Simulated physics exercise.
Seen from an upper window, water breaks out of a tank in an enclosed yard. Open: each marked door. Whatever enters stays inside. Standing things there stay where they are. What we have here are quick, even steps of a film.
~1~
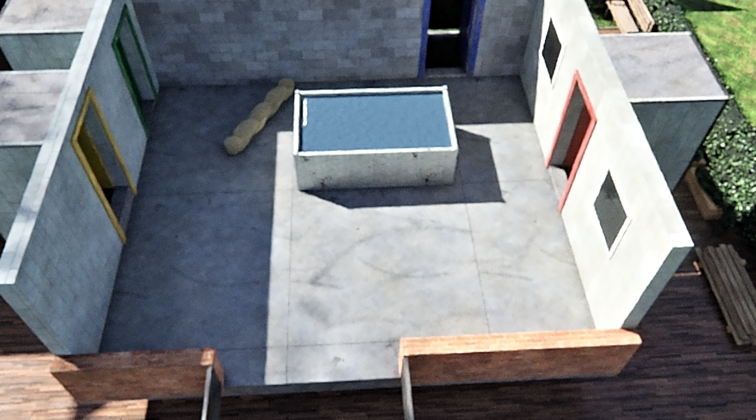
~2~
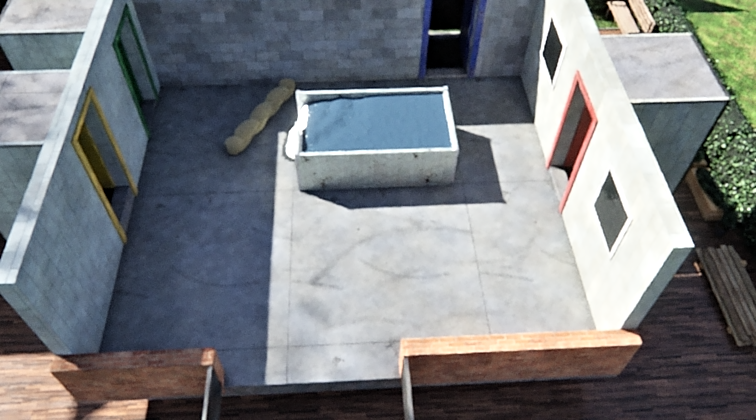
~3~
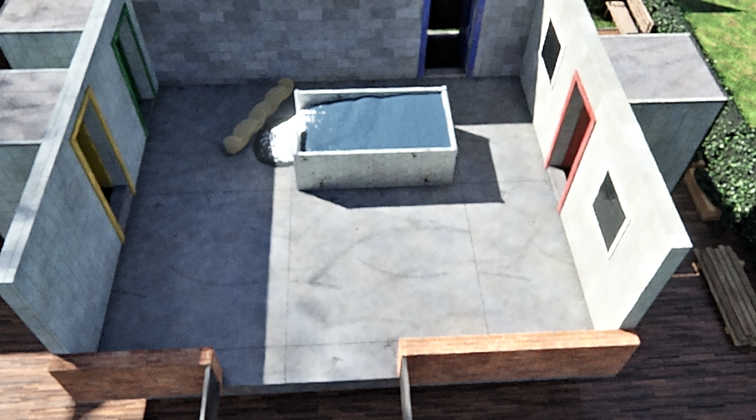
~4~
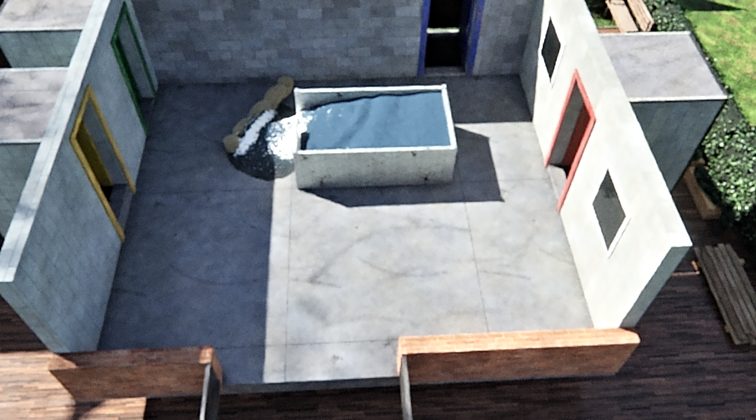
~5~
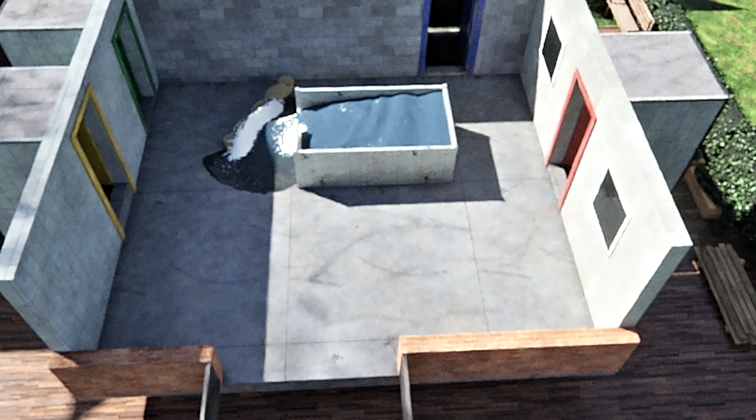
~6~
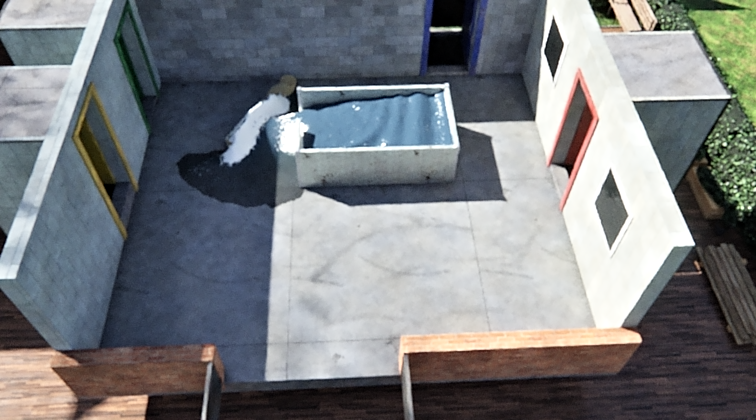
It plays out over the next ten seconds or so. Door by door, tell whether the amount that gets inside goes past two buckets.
My prediction: The yellow door never tops two buckets; the blue door never tops two buckets; the green door tops two buckets; the red door never tops two buckets.
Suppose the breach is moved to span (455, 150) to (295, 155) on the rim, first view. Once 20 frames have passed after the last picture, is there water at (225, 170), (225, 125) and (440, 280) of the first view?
In that order: Not flooded, free of water, flooded.
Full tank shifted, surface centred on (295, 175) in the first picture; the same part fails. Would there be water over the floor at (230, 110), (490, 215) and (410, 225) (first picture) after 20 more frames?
Going through them in turn: Waterlogged, still bare and still bare.
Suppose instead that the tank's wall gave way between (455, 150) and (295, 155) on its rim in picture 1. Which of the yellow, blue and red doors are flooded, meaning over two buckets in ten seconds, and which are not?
I'd say the yellow door stops short, the blue door overshoots the mark and the red door stops short.
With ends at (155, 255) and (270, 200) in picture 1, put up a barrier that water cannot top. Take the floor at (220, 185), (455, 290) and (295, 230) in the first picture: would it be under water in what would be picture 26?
Taking the points in order, they are inundated, high and dry and high and dry.
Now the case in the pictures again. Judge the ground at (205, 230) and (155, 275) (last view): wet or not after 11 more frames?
First spot soaked, second spot soaked.
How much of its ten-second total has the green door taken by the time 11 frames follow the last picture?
It would be roughly 15 percent of the ten-second total.
A moment on, water covers 25 % of the floor; the yellow door wet at the sill, nothing in, the blue door not reached, the green door not reached, the red door not reached.
Next, water covers 40 % of the floor; the yellow door wet at the sill, nothing in, the blue door wet at the sill, nothing in, the green door under two buckets in, the red door not reached.
Then, water covers 50 % of the floor; the yellow door wet at the sill, nothing in, the blue door wet at the sill, nothing in, the green door far over two buckets in, the red door not reached.
Later, water covers 75 % of the floor; the yellow door wet at the sill, nothing in, the blue door wet at the sill, nothing in, the green door far over two buckets in, the red door wet at the sill, nothing in.
In the end, water covers 95 % of the floor; the yellow door wet at the sill, nothing in, the blue door under two buckets in, the green door far over two buckets in, the red door wet at the sill, nothing in.
